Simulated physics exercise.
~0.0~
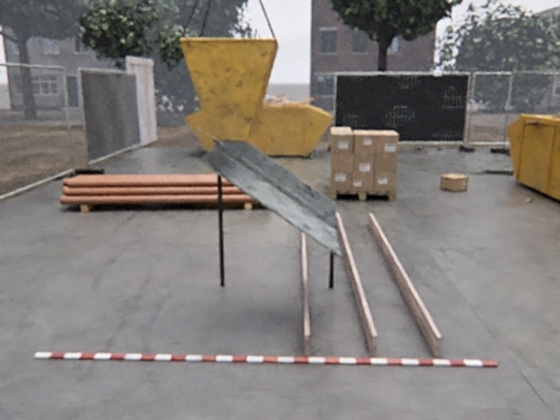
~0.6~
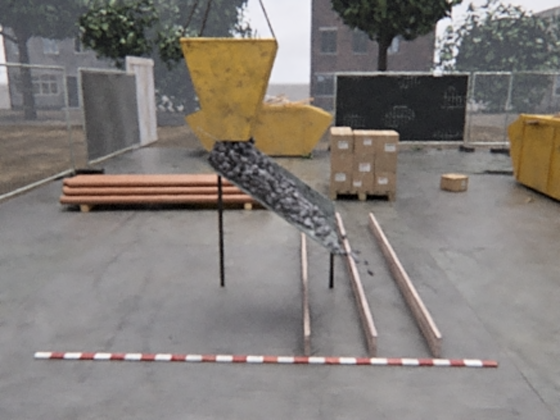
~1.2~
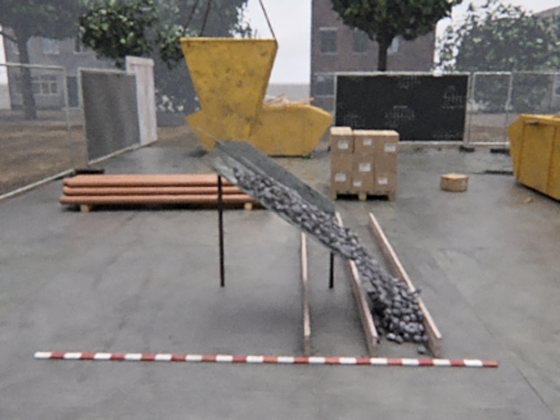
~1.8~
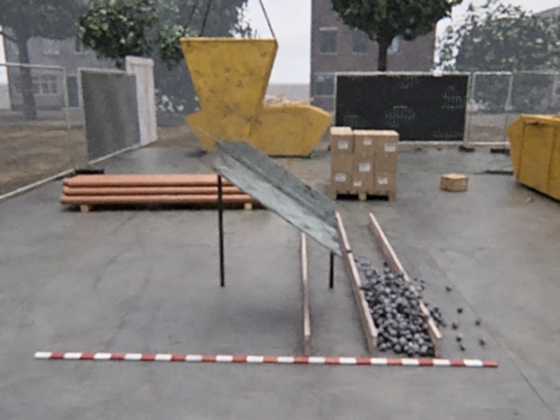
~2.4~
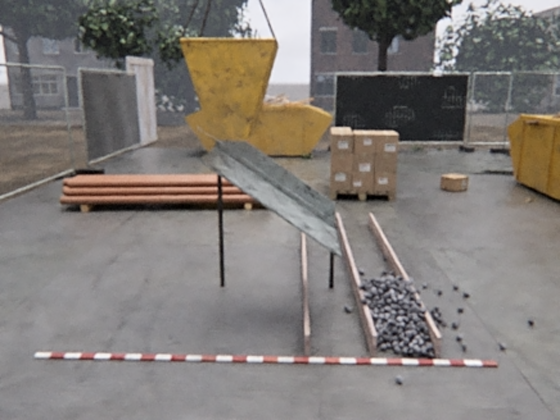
Crushed grey rock drops from a suspended yellow skip onto a sloping steel sheet, slides down to the right and spills between the boards on the ground, ending mostly as a heap in the right bay, with a few stones scattered beyond the rightmost board.
